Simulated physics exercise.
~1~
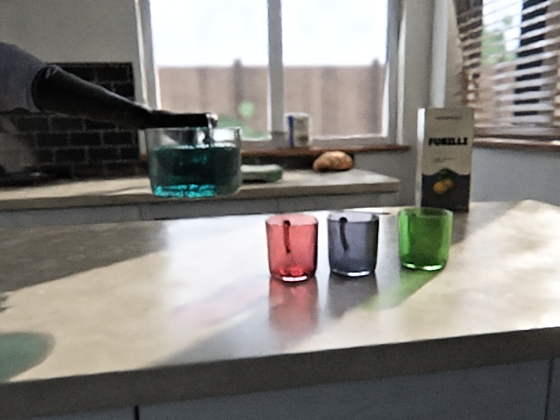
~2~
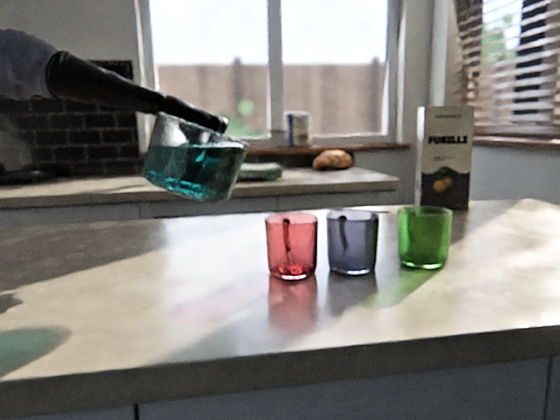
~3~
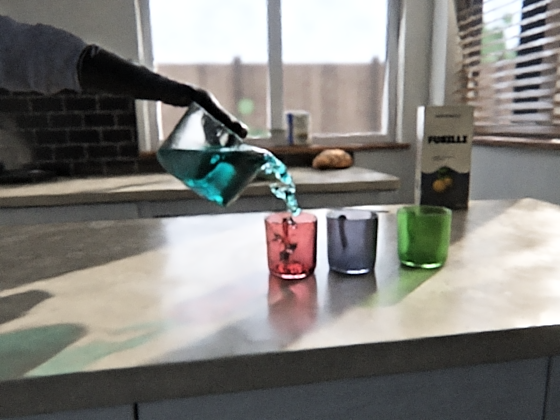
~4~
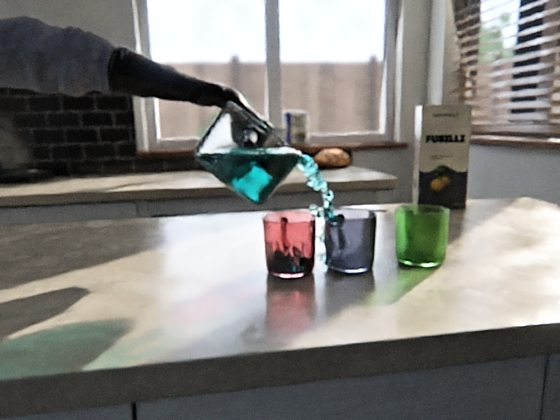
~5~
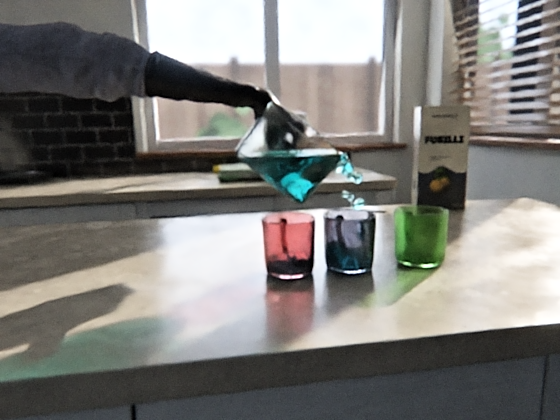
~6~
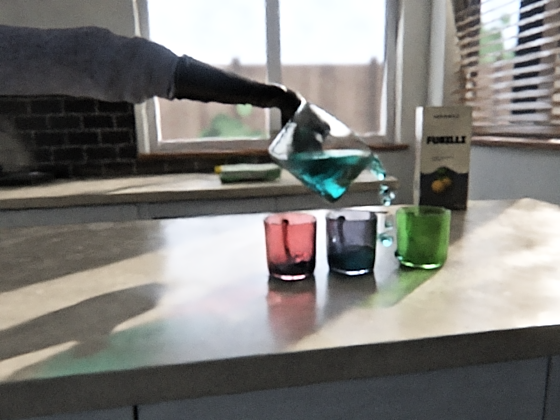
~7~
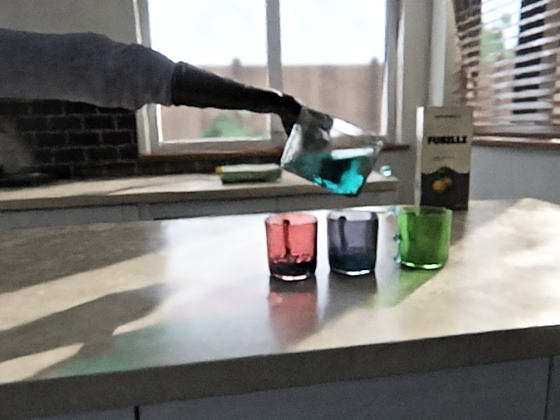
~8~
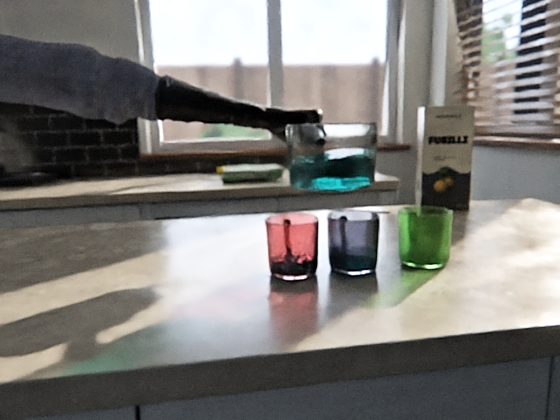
A hand in a dark glove tipped a clear pot of blue-green water over a kitchen counter and poured while moving right along red, grey and green cups, then leveled the pot above them with some water still inside.
